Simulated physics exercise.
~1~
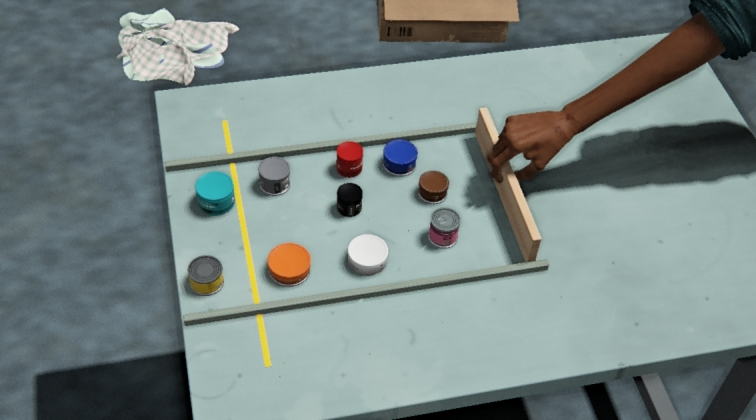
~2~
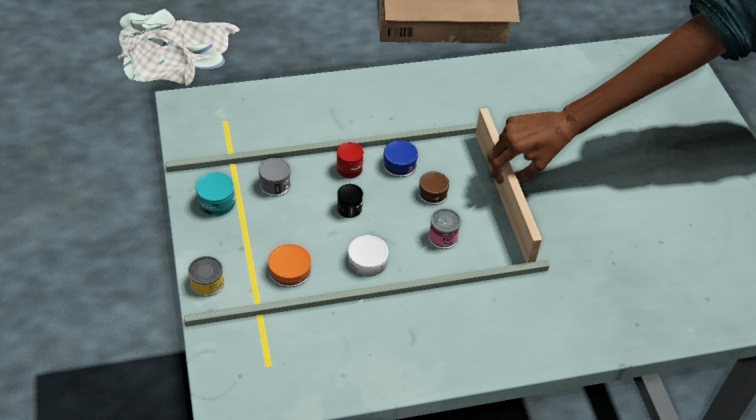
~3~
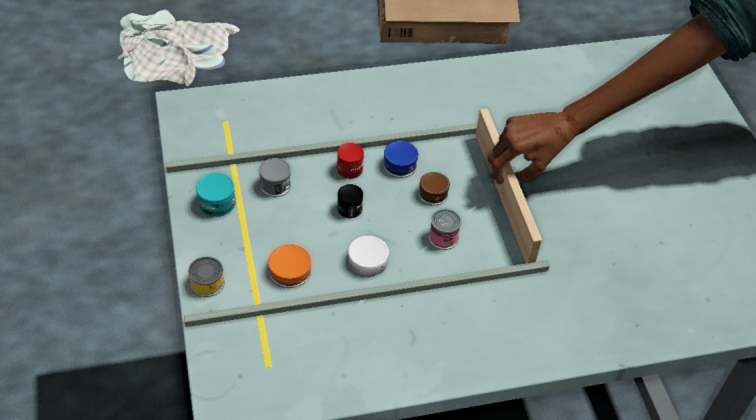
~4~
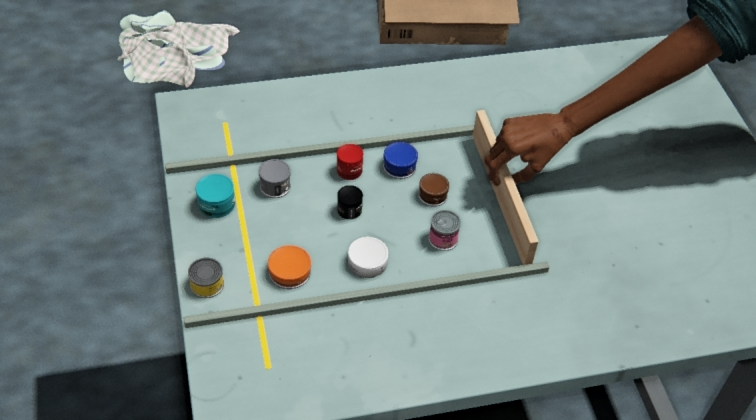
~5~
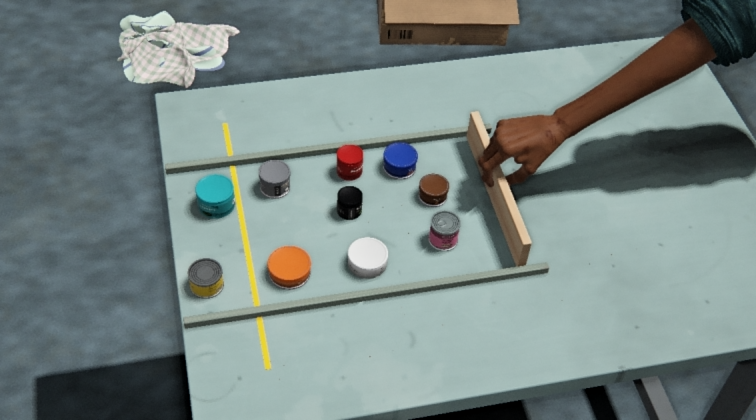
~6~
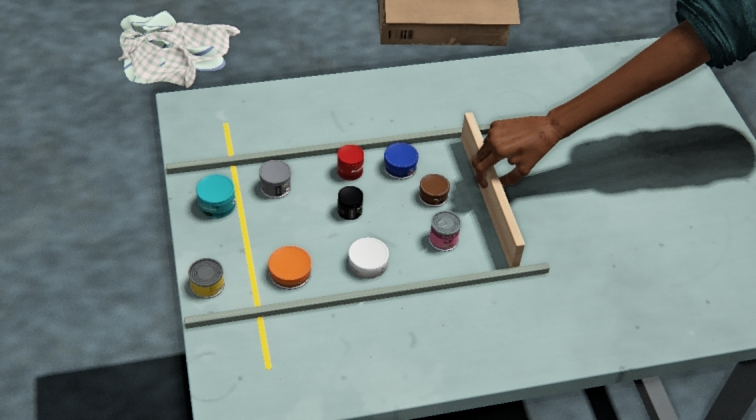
A hand slides a wooden board slightly left across a table toward small colourful tubs.
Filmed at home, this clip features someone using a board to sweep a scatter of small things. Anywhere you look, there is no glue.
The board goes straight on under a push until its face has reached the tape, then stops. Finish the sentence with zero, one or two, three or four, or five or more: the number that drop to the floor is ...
The number that drop to the floor is one or two.
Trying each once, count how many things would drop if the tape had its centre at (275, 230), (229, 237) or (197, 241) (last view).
Tallies in the order given: 0, 2, 5.
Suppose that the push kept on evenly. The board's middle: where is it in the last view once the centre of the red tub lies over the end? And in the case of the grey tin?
For the red tub at (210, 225), for the grey tin at (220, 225).
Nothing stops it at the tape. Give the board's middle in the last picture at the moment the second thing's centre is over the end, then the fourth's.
At (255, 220) for the second, at (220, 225) for the fourth.
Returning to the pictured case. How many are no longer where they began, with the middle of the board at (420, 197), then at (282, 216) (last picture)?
I get 3 at the one place and 10 at the other.
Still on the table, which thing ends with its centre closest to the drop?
It's the orange pot.
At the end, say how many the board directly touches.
It adds up to 4.
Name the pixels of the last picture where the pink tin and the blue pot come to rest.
In the last picture they sit at about (235, 258) and about (220, 189).
Soon after, none off yet; yellow tin at rest near (207, 278); turquoise tub at rest near (216, 197); orange pot at rest near (290, 268).
After that, none off yet; yellow tin at rest near (207, 278); turquoise tub displaced a little near (200, 202); orange pot displaced about its own width near (245, 268).
In the end, the number that fall off is one or two; gone, turquoise tub and yellow tin.
